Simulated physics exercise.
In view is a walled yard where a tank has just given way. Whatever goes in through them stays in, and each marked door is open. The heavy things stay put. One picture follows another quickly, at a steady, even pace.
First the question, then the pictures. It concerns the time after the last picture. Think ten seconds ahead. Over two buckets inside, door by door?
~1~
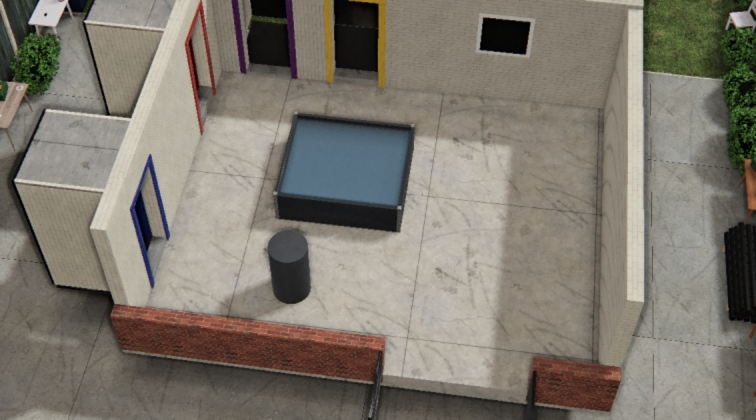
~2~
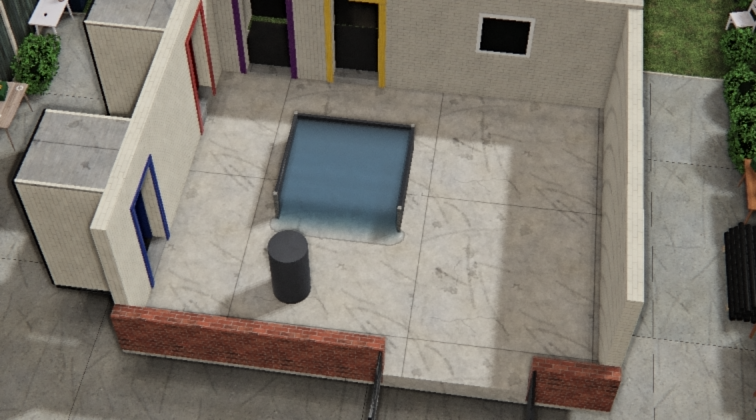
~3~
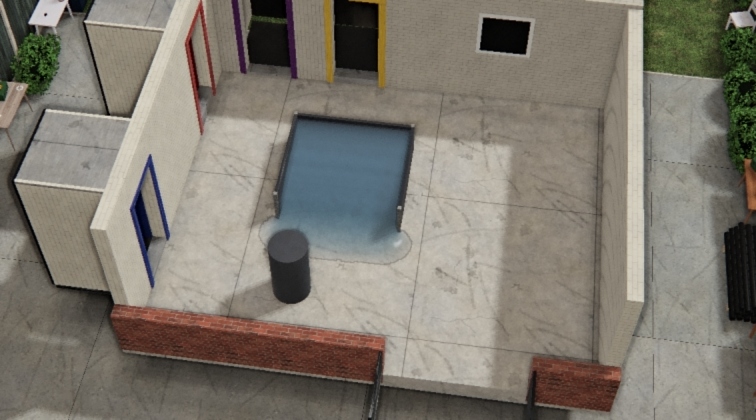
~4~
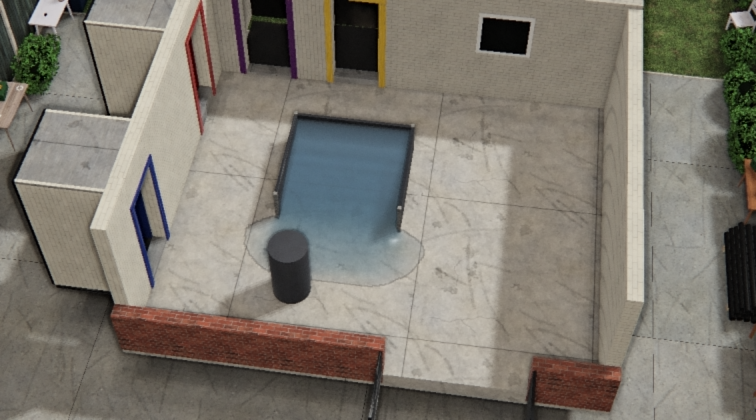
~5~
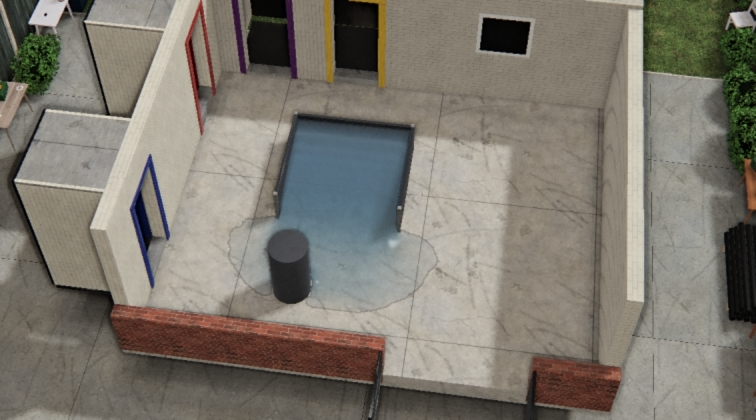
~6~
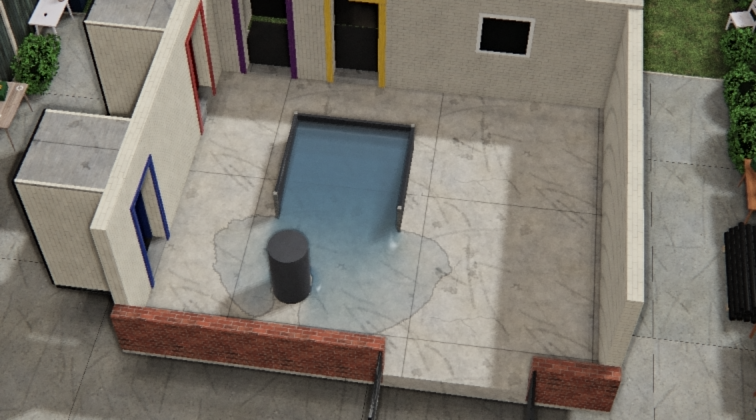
Blue door: Exceeds two buckets; yellow door: Within two buckets; purple door: Exceeds two buckets; red door: Within two buckets.
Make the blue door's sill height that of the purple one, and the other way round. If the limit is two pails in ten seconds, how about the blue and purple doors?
Reading: Blue door rises above the limit, purple door falls below the limit.
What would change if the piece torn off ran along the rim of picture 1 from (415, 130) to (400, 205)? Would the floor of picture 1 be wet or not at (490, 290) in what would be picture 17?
Answer: Under water.
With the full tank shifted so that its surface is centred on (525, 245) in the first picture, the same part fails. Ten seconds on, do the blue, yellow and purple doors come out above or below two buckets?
Door by door: Blue door remains below, yellow door remains below and purple door remains below.
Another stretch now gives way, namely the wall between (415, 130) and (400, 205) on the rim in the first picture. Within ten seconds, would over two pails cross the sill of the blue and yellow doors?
Blue: Under the line; yellow: Under the line.
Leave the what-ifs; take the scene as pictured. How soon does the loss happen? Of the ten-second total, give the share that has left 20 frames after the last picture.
I'd put it at 45 per cent.
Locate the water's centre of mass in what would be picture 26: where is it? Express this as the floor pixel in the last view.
Centre: Close to (311, 274).
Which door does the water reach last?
The yellow one.
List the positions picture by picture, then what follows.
The first picture shows still water in the open tank at (346, 162).
In the second picture, water pours out at (338, 217) and has run to (402, 234).
In the third picture, the front is at (264, 229), out from the gap at (338, 218).
In the fourth picture, the front is at (255, 254), out from the gap at (338, 218).
In the fifth picture, the front is at (257, 286), out from the gap at (338, 218).
In the sixth picture, the front is at (251, 310), out from the gap at (338, 218).
A moment on, water covers 25 % of the floor; the blue door not reached, the yellow door not reached, the purple door not reached, the red door not reached.
Next, water covers 30 % of the floor; the blue door under two buckets in, the yellow door not reached, the purple door not reached, the red door not reached.
Then, water covers 40 % of the floor; the blue door over two buckets in, the yellow door not reached, the purple door not reached, the red door not reached.
Later, water covers 65 % of the floor; the blue door far over two buckets in, the yellow door not reached, the purple door under two buckets in, the red door wet at the sill, nothing in.
In the end, water covers 95 % of the floor; the blue door far over two buckets in, the yellow door wet at the sill, nothing in, the purple door over two buckets in, the red door wet at the sill, nothing in.
